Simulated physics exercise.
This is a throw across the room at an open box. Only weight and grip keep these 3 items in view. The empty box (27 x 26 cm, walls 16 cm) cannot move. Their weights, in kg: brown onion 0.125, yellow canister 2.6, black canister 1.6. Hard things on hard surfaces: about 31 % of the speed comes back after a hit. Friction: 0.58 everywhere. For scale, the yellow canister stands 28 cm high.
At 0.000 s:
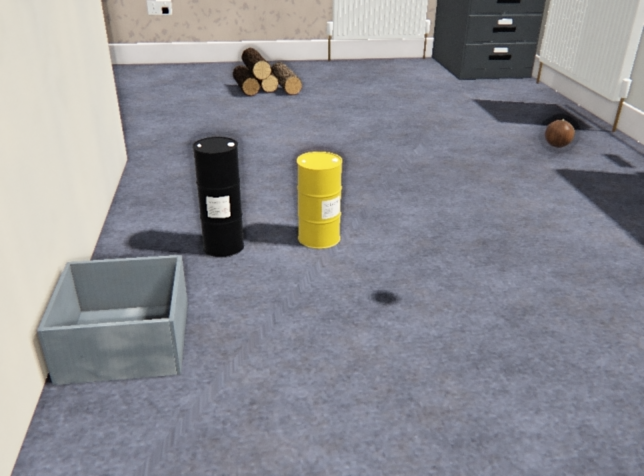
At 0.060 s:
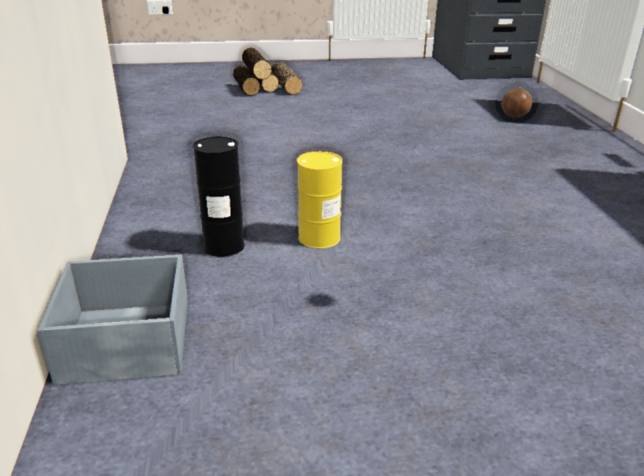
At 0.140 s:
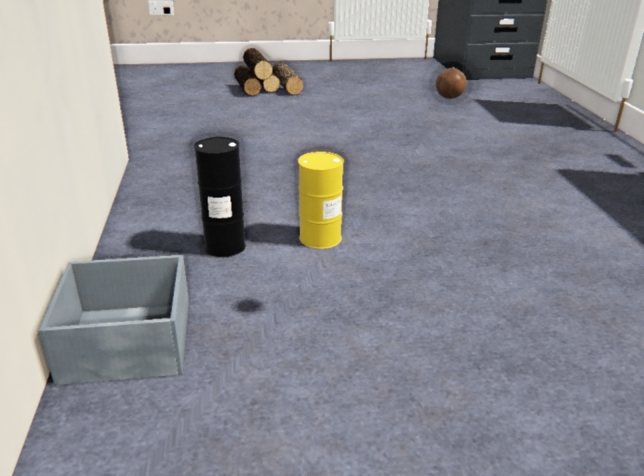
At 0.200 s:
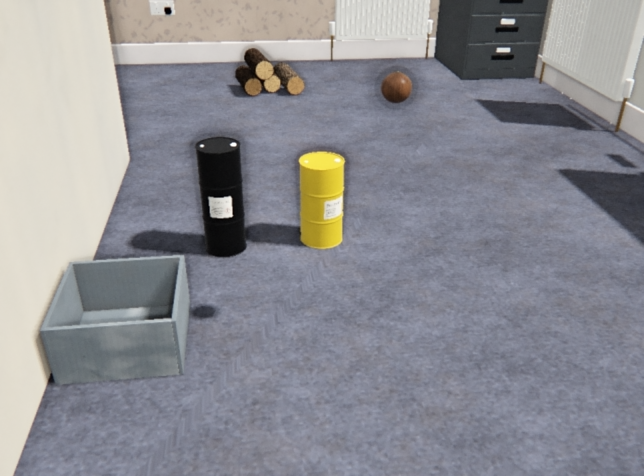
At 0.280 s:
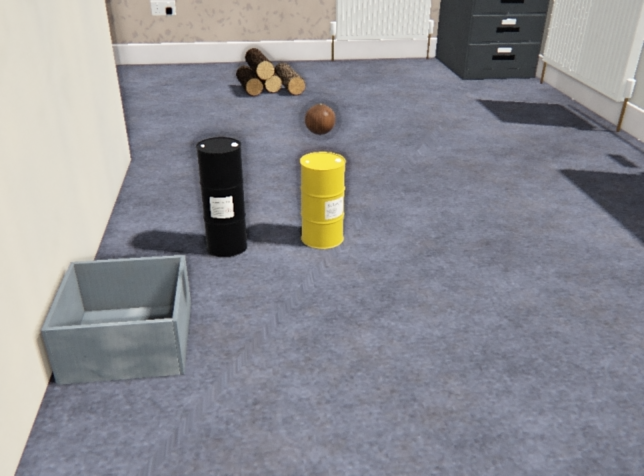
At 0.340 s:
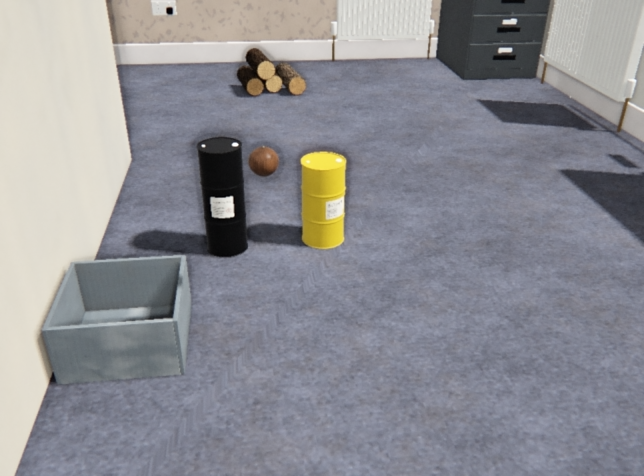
In a carpeted room with an open grey box near the left wall, a round brown object flew leftward through the air, rising slightly, then dropping past the yellow canister toward the black one.
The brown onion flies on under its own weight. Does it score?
The onion ends in the box.
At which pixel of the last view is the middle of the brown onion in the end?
Around (140, 351).
After 0.44 s, 16 cm to go; brown onion near (176, 259).
After 0.64 s, onion inside the box; brown onion near (84, 339).
After 0.84 s, onion inside the box; brown onion near (115, 354).
At rest (2.2 s), onion inside the box; the bystanders in place, give or take 10 cm. Seen from the same camera at the end, brown onion near (140, 352).
